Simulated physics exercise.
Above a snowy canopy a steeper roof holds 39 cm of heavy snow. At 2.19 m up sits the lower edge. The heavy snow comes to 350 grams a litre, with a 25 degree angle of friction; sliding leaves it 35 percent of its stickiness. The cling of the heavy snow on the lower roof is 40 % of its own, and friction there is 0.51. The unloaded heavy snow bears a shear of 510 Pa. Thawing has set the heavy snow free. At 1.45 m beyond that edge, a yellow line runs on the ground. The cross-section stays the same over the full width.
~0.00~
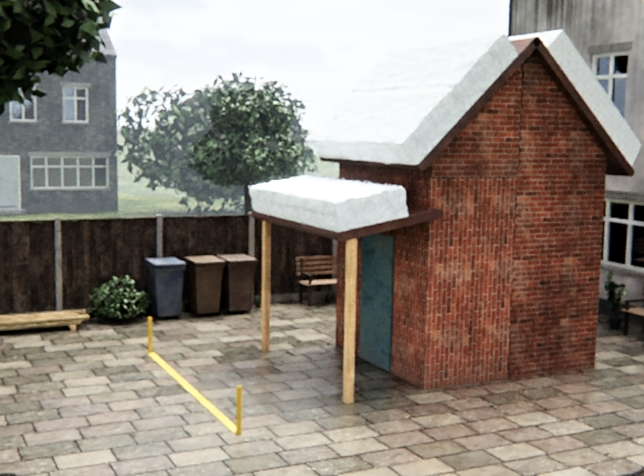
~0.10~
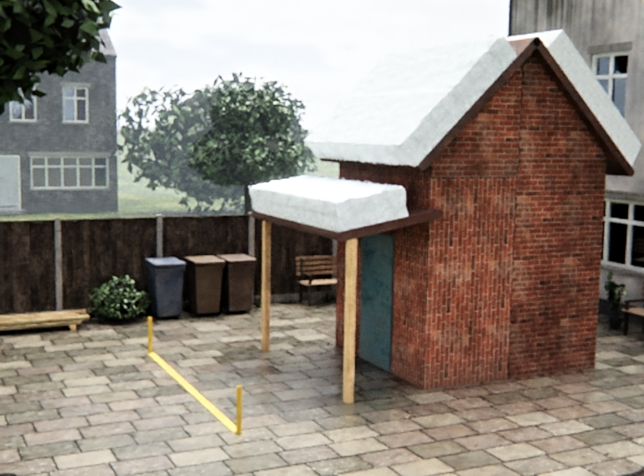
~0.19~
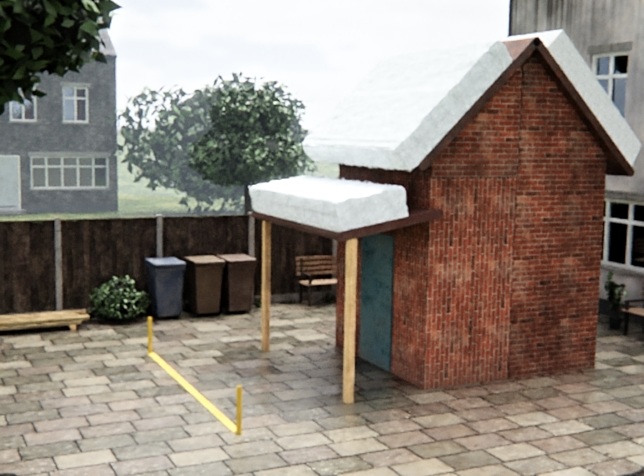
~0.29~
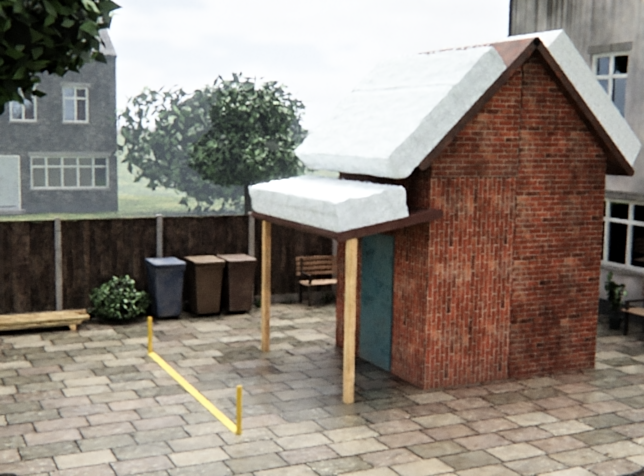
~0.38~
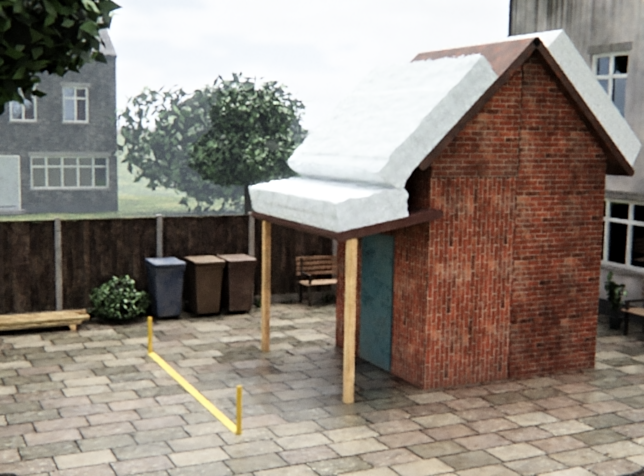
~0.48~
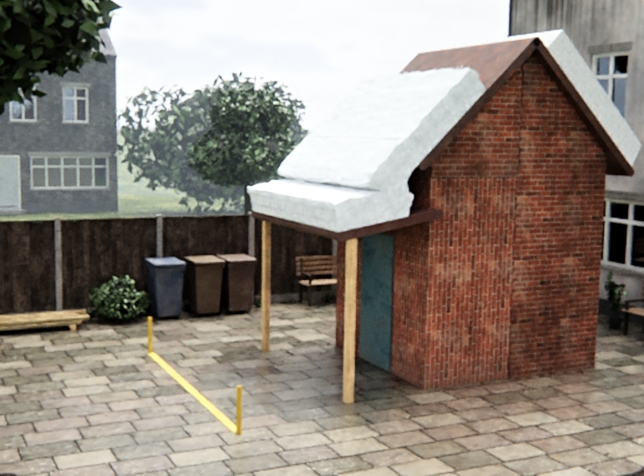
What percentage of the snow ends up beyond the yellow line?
About 38 %.
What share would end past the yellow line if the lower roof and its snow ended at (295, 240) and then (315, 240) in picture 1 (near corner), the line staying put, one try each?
First about 20 per cent, second about 30 per cent.
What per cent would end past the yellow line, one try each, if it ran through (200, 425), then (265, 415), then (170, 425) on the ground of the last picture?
Respectively 30, 55 and 22 percent would end past it.
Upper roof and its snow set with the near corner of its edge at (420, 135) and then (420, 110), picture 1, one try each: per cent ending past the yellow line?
First try 50 %, second try 50 %.
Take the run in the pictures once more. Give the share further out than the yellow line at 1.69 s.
25 percent.
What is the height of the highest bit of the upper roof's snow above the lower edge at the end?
0.5 m.
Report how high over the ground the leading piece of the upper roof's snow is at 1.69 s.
0.0 m, roughly.
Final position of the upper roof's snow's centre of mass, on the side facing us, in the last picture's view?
(239, 361).
By 1.03 s, 8 % is below the lower edge and 0 % is past the line.
By 1.69 s, 68 % is below the lower edge and 26 % is past the line.
By 2.34 s, 72 % is below the lower edge and 38 % is past the line.
By 3.00 s, 72 % is below the lower edge and 38 % is past the line.
By 3.20 s, at the end, 72 % is below the lower edge and 38 % is past the line.
